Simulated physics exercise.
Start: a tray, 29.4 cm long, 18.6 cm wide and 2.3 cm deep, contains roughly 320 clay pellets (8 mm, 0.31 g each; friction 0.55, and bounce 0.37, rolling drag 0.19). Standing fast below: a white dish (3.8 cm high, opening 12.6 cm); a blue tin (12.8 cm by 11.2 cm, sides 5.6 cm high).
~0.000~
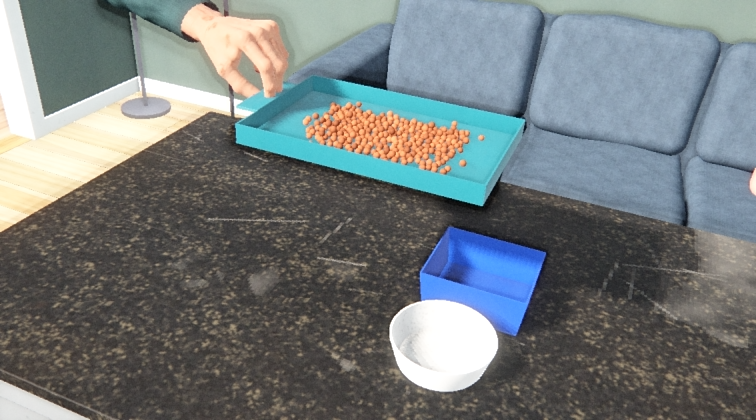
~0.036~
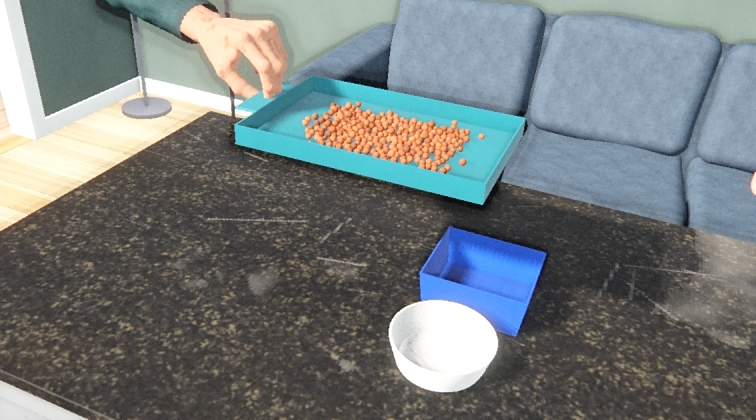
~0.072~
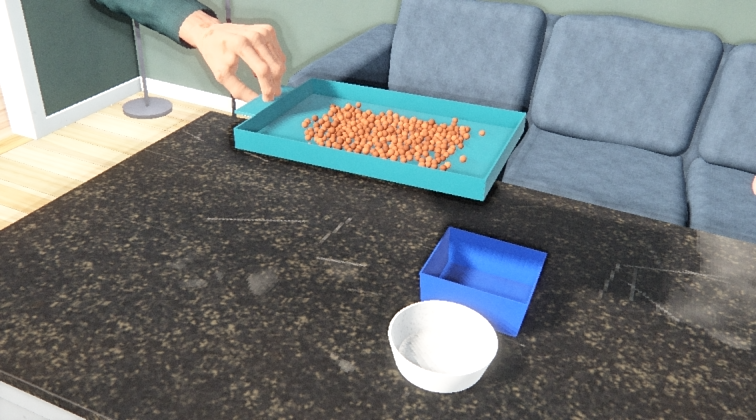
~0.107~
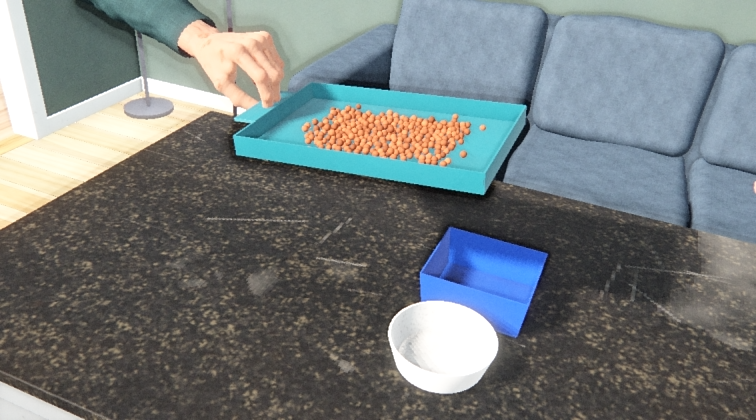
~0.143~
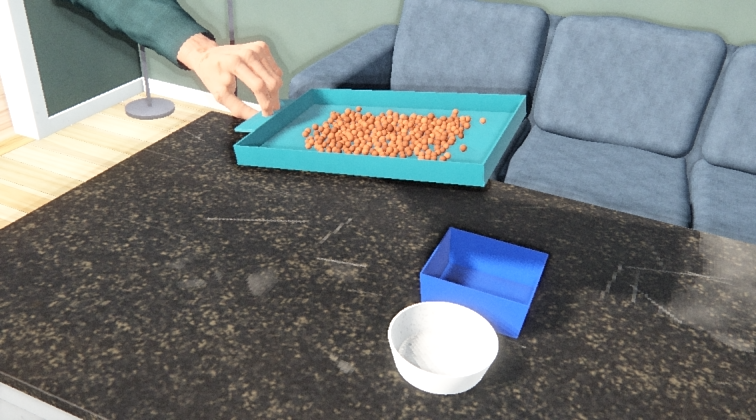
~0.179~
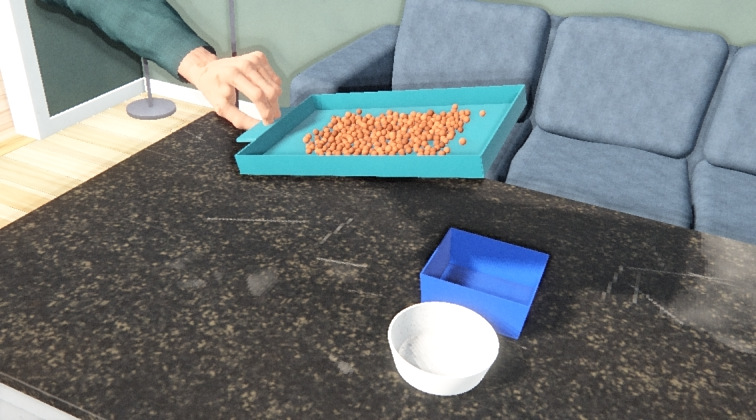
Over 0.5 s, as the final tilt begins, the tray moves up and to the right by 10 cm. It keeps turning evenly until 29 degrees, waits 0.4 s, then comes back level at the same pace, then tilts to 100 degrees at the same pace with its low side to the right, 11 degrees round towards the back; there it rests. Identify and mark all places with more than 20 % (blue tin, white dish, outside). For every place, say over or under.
Blue tin: Over, white dish: Under, outside everything: Over.
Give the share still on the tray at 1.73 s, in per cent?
Roughly 70 per cent.
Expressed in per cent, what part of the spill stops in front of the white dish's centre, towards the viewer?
It works out to around 10 in a hundred.
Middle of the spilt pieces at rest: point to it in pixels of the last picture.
(589, 348).
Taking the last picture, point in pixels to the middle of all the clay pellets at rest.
Around (491, 306).
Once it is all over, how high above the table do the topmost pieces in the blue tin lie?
It ends up near 1.5 cm high.
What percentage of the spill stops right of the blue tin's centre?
Around 90 percent of the spill.
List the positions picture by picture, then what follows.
In the first picture, tray at (353, 155); tilt 0 degrees; leading edge at (507, 149); middle of the load at (392, 131); white dish at (444, 335); blue tin at (485, 262).
In the second picture, tray at (352, 154); tilt 1 degrees; leading edge at (507, 148); middle of the load at (392, 131).
In the third picture, tray at (351, 154); tilt 3 degrees; leading edge at (507, 143); middle of the load at (392, 130).
In the fourth picture, tray at (350, 155); tilt 6 degrees; low side left; leading edge at (507, 136); middle of the load at (391, 129).
In the fifth picture, tray at (348, 156); tilt 10 degrees; low side left; leading edge at (506, 126); middle of the load at (391, 129).
In the sixth picture, tray at (347, 158); tilt 15 degrees; low side left; leading edge at (504, 117); middle of the load at (390, 128); white dish at (443, 337); blue tin at (487, 264). It turns about 125 degrees a second.
After 0.78 s, tilt 29 degrees; tray 100 %; middle of all pieces on or above the table near (319, 156).
After 1.27 s, tilt 14 degrees; tray 100 %; middle of all pieces on or above the table near (333, 103).
After 1.73 s, tilt 72 degrees; tray 70 %, in the air 30 %; middle of all pieces on or above the table near (503, 231).
After 2.17 s, tilt 100 degrees; outside 35 %, tray 35 %, blue tin 30 %; middle of all pieces on or above the table near (506, 293).
In the end, at 3.3 s, white dish 15 %, outside 35 %, tray 10 %, blue tin 40 %.
